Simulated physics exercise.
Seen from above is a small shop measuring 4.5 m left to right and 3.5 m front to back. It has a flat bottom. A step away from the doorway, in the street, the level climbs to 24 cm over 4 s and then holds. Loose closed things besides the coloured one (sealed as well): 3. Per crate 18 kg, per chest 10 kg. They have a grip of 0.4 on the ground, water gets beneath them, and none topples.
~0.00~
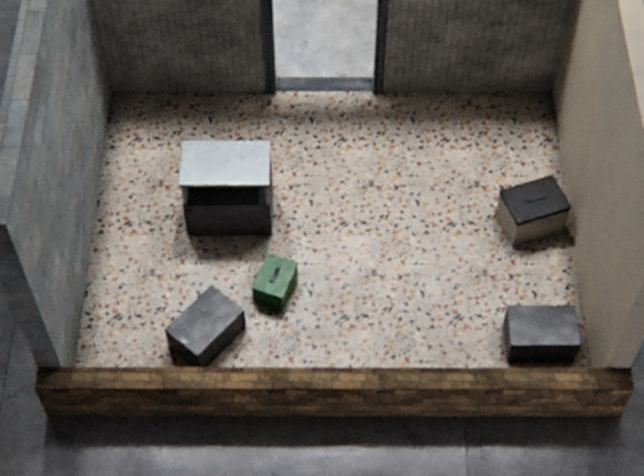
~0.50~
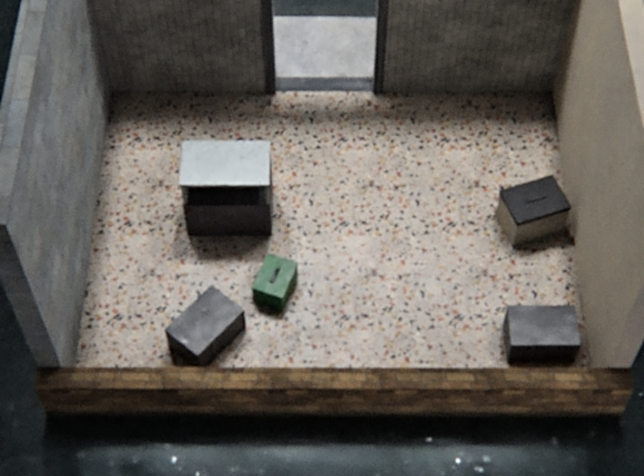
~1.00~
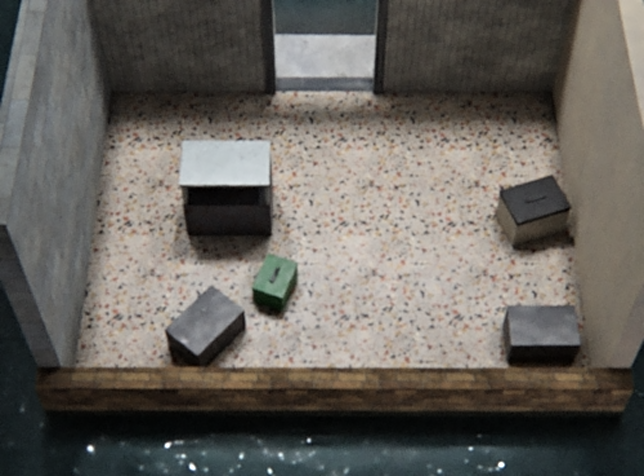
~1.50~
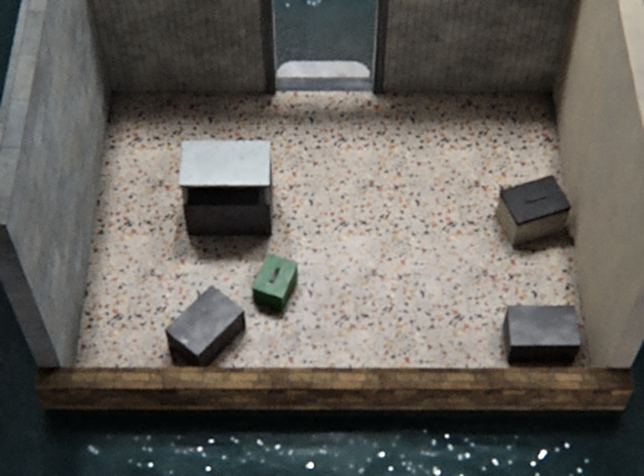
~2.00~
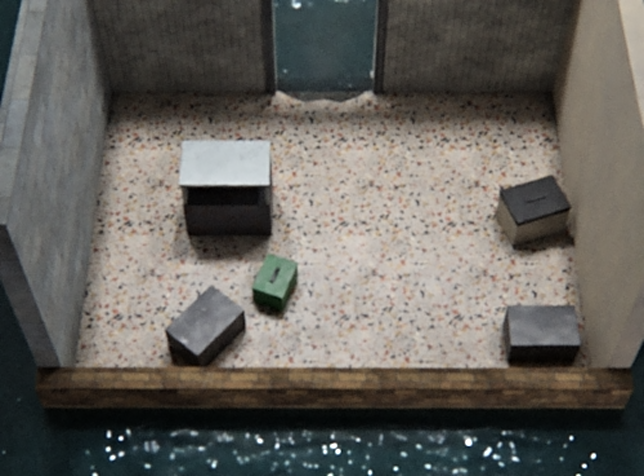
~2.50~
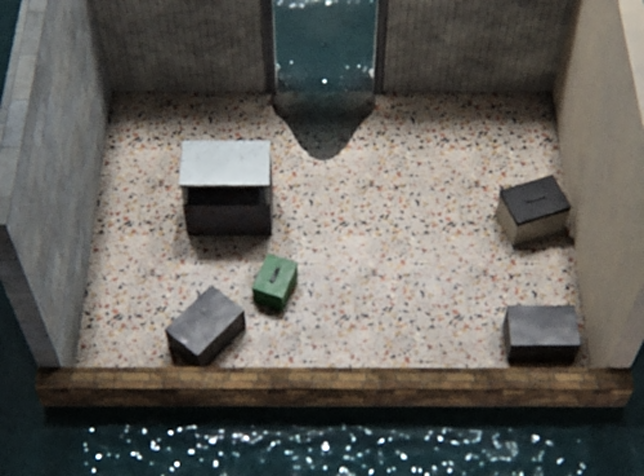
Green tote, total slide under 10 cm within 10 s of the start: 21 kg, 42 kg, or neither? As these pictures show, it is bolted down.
21 kg.
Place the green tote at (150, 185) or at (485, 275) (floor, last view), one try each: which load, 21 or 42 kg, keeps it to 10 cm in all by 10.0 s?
Try by try, any option works; any option works.
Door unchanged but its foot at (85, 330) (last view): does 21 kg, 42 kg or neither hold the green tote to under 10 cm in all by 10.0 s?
Then only the heavier mass works.
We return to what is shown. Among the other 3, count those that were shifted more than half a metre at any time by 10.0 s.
The tally stands at 2.
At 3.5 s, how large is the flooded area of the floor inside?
Close to 3.5 m2, I'd say.
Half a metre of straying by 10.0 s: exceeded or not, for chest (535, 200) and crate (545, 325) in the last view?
Beyond, beyond.
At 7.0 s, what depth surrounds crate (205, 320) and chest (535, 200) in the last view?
I'd put it at 3 cm and 4 cm respectively.
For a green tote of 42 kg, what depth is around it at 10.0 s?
Something like 8 centimetres.
After 3.5 s the green tote would be 0 cm from its start with 21 kg and 0 cm from its start with 42 kg; 0 cm of water round it then.
After 4.5 s the green tote would be 0 cm from its start with 21 kg and 0 cm from its start with 42 kg; 3 cm of water round it then.
After 7.0 s the green tote would be 0 cm from its start with 21 kg and 0 cm from its start with 42 kg; 4 cm of water round it then.
After 10.0 s the green tote would be 0 cm from its start with 21 kg and 0 cm from its start with 42 kg; 8 cm of water round it then.
